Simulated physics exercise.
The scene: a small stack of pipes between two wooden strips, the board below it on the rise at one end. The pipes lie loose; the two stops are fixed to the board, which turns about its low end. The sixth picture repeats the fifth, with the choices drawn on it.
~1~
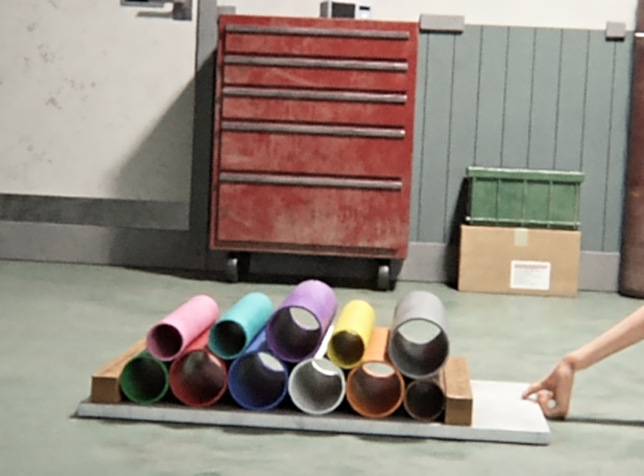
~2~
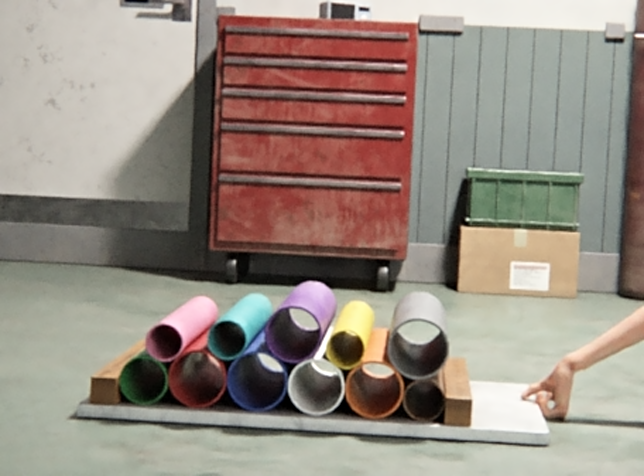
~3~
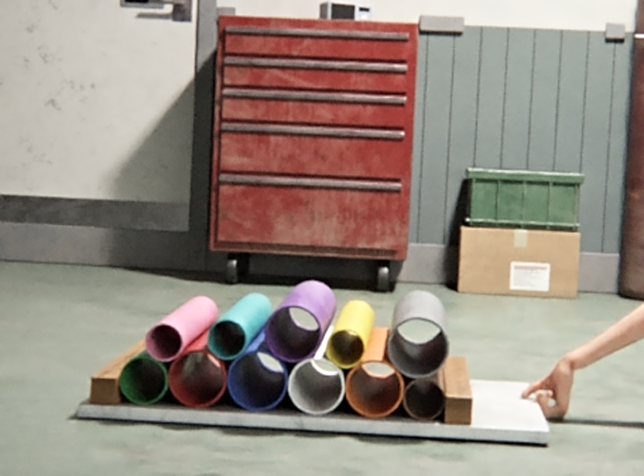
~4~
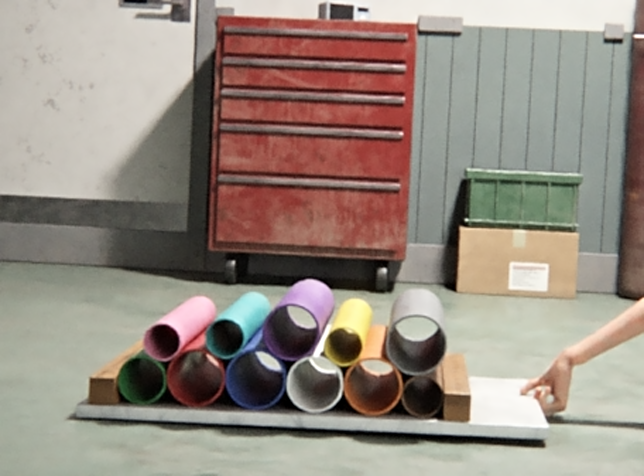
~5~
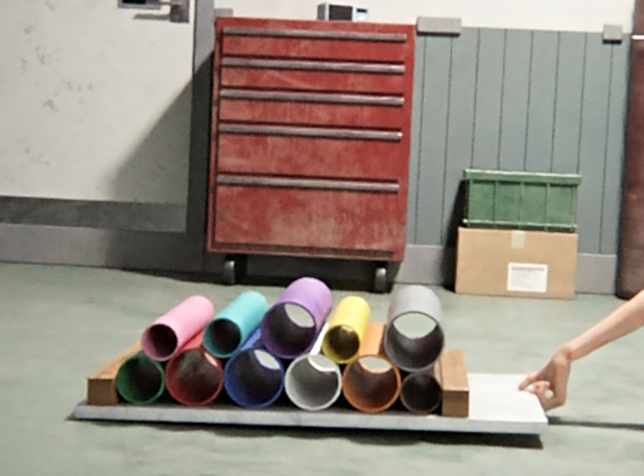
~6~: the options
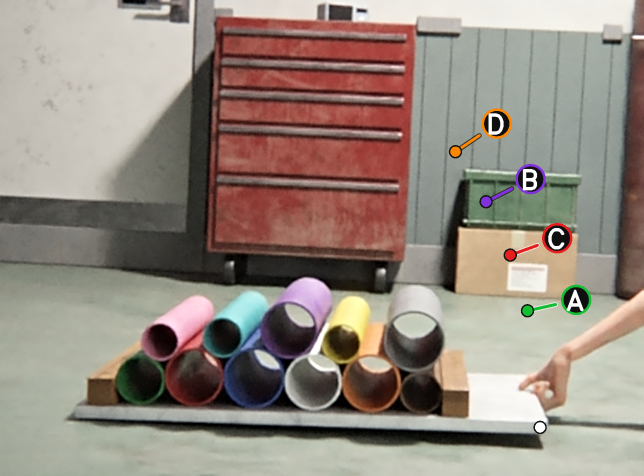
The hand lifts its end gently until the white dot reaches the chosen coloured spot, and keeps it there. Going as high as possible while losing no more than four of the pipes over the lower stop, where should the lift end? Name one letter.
The highest mark that will do is D.
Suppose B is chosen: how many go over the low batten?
At B the number is one.
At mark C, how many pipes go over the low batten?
It comes to none.
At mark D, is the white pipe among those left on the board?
Yes.
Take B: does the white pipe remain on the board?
Yes, with B.
On the marked copy, A at (528, 311); B at (486, 202); C at (510, 255); D at (455, 152); the white dot at (540, 427).
With D. Early on, board at 20°.
Further on, board at 37°.
At the end, board at 37°, four over the low batten (pink, purple, yellow, turquoise).
As for the rest, A none over the low batten; B one over the low batten (pink); C none over the low batten.
